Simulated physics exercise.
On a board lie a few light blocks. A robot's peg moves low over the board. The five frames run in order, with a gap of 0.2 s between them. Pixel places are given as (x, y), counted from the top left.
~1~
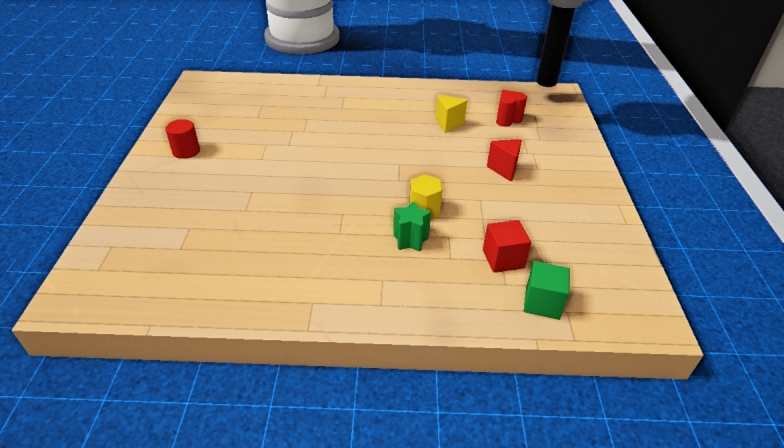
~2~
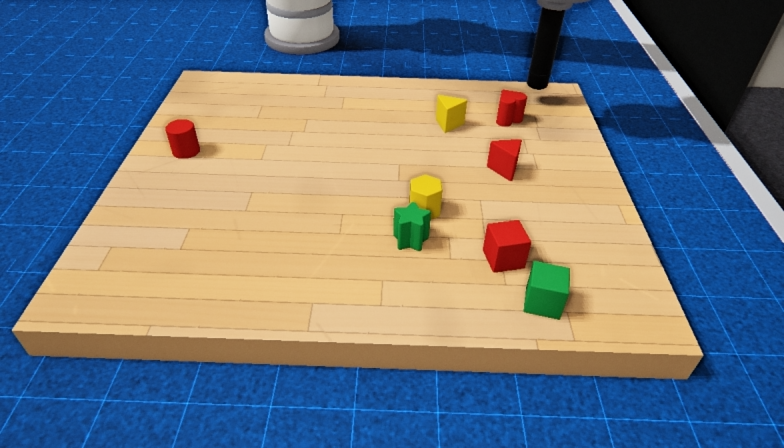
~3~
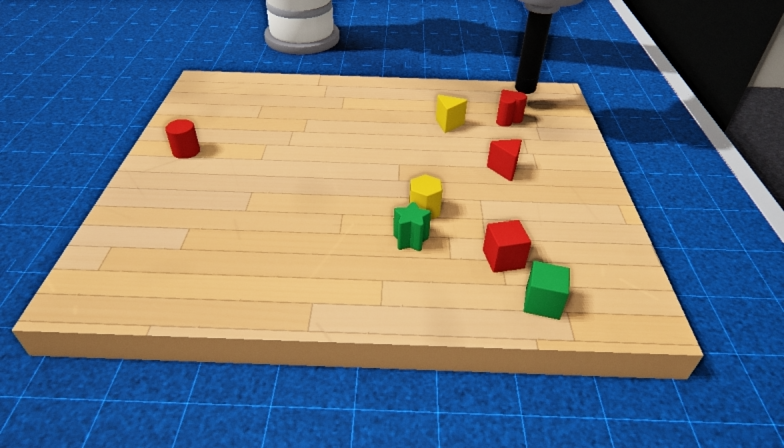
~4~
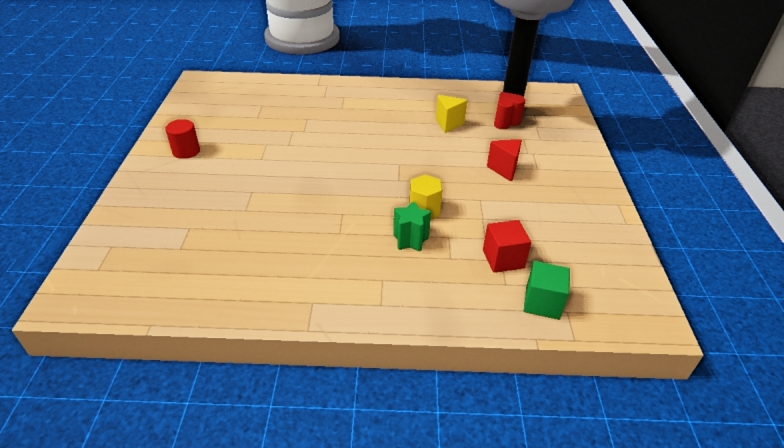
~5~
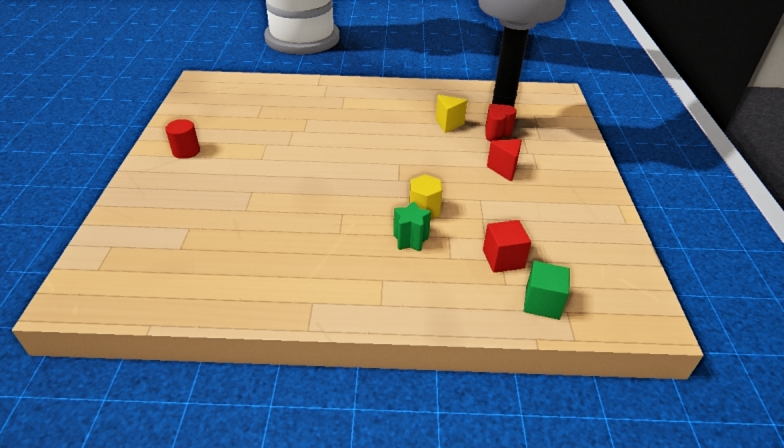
A black peg moved in over the far right of a wooden board scattered with red, yellow and green blocks, then pushed a small red block slightly toward the viewer, close to another red one.
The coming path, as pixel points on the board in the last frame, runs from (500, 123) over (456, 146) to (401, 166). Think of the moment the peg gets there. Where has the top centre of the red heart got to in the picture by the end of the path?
In the picture, that point is around (489, 126).
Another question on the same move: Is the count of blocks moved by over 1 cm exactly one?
Short answer: Yes.
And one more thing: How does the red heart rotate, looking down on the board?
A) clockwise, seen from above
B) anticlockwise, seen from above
That would be B.
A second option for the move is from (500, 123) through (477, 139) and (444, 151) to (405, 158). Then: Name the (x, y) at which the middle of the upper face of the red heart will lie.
My prediction: (486, 130).
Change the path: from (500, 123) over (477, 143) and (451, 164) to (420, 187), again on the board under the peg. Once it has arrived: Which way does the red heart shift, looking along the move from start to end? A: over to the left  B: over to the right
It's A.
The first path, step by step. One third of the way, peg (474, 122); red heart (489, 125), turned 45° anticlockwise.
Two thirds of the way, peg (440, 136); red heart (489, 126), turned 50° anticlockwise.
At the end, peg (401, 149); yellow triangular piece in place; red heart (489, 126), turned 50° anticlockwise.
